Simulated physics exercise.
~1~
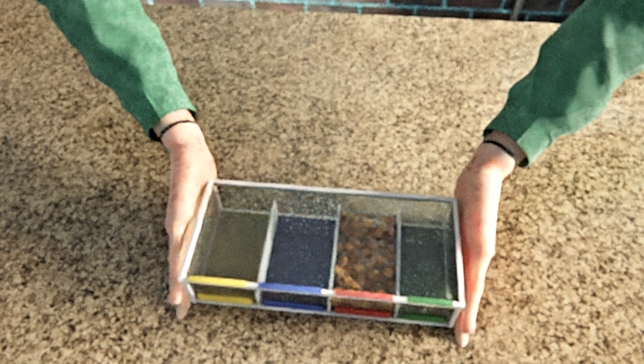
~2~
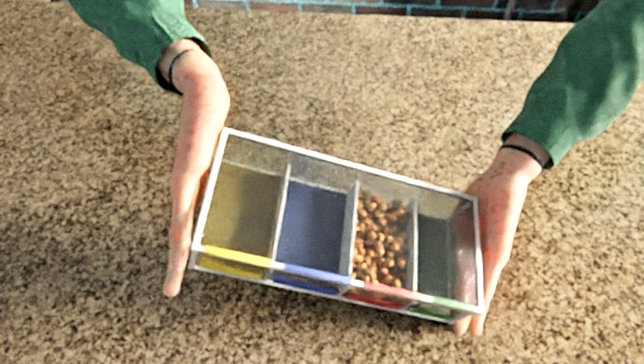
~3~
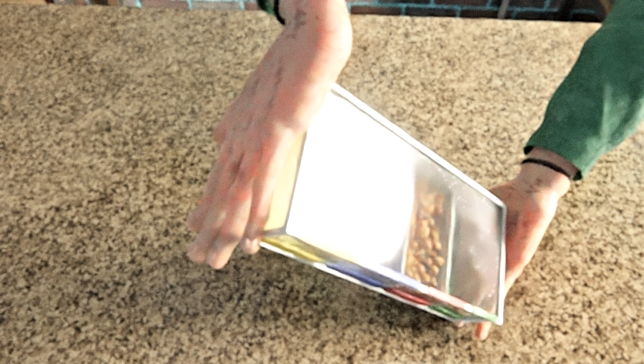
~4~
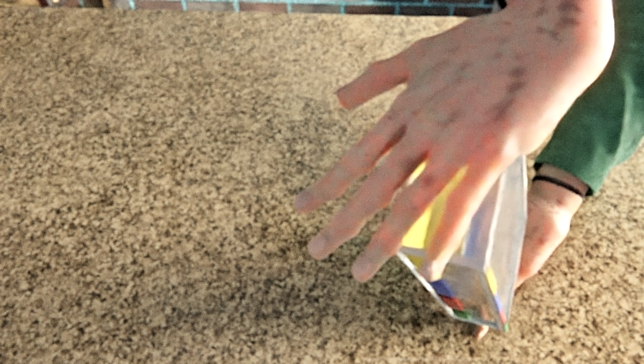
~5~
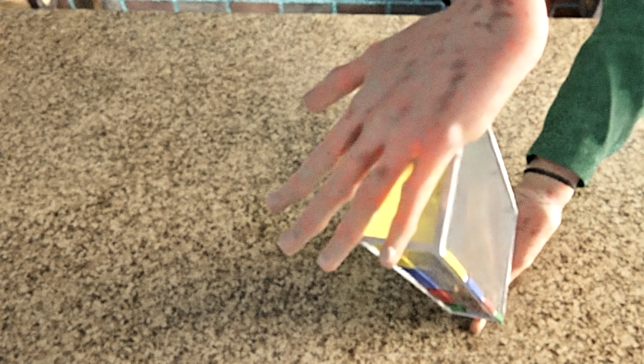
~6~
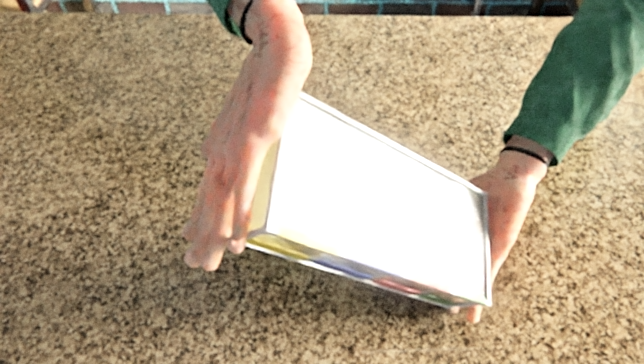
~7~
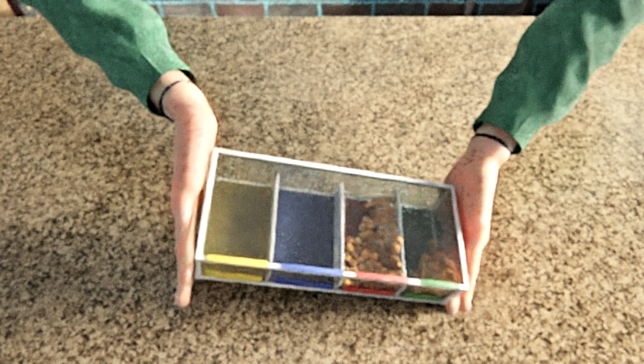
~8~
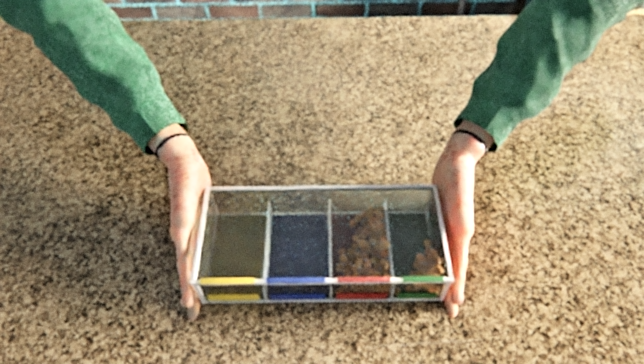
A clear lidded box with four compartments, marked yellow, blue, red and green from left to right, is held between two hands above a speckled stone surface, seen from above. The person wears green sleeves, and small roasted chickpeas lie heaped in the red section. The left hand lifts its end, tipping the box steeply toward the right until the hand hides much of it and glare whitens the lid. The hands then lower it back to level. At the end the box rests flat, with most chickpeas still in red and a smaller share in green, while yellow and blue stay empty.
